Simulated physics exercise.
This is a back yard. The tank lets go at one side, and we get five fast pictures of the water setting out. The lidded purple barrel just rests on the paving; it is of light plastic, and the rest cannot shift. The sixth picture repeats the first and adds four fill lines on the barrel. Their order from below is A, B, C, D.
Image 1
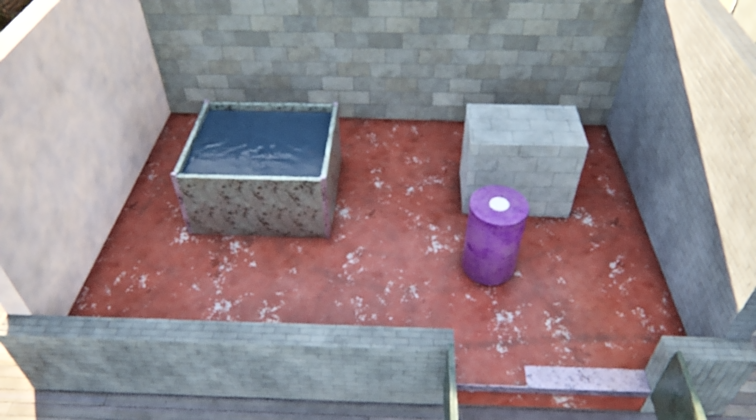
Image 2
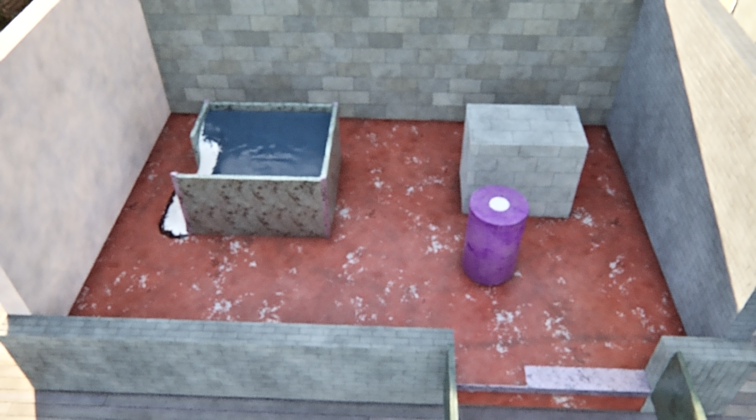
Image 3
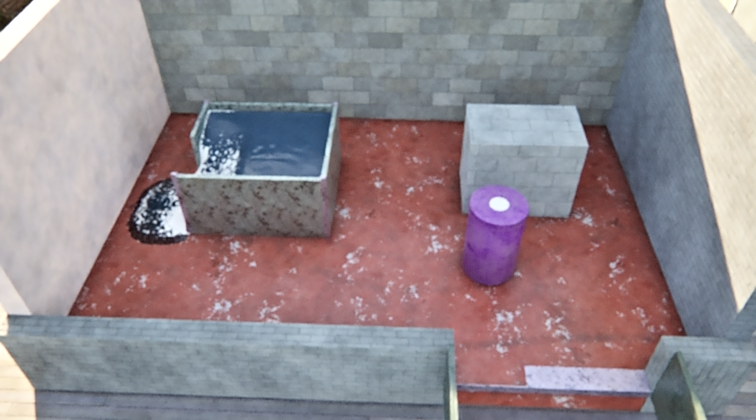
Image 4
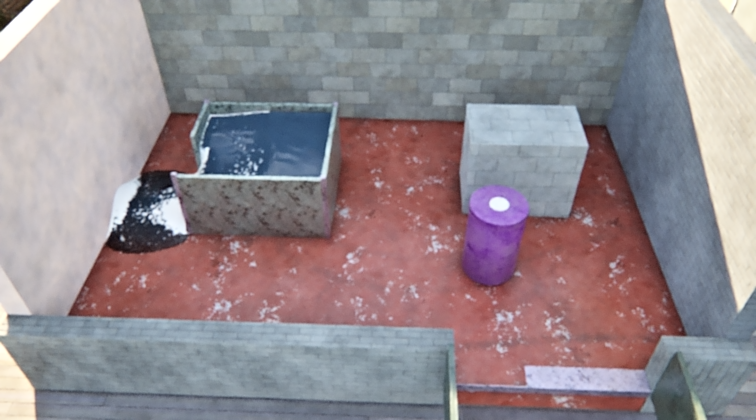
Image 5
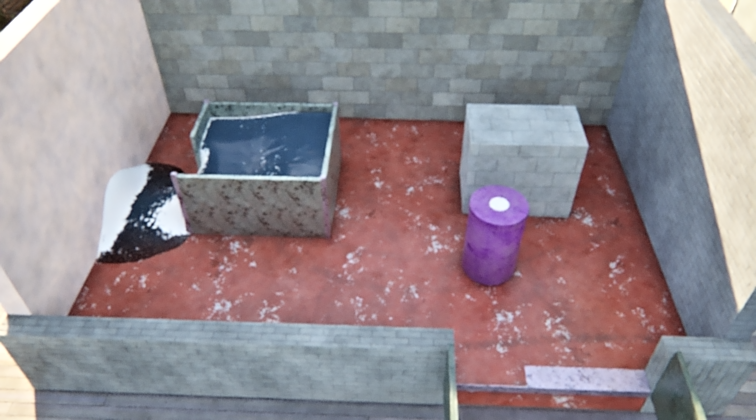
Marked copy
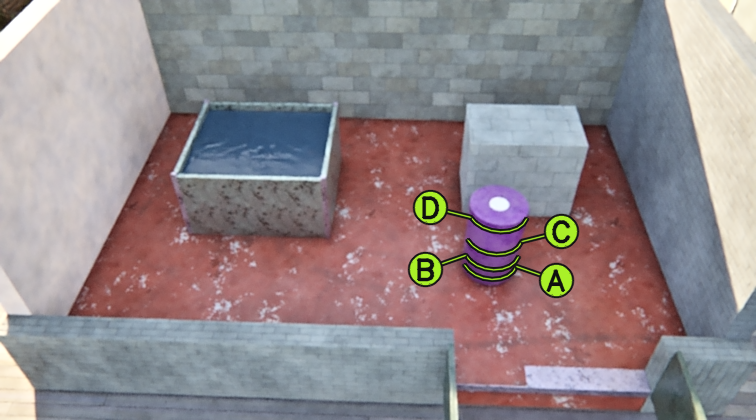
Dark water pours through a gap that opens in the left side of a full stone tank in a walled yard, spreading over the red ground to the left wall, while a purple barrel and grey block stand still.
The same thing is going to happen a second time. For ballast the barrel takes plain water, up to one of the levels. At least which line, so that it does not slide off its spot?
I would pick level A.
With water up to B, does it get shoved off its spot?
No, that is safe.
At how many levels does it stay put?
All of them.
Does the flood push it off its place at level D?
No.
In lime, A at (492, 279); B at (493, 269); C at (496, 254); D at (500, 231); from the bottom up A, B, C, D.
With A, it does not move.
With B, it does not move.
With C, it does not move.
With D, it does not move.
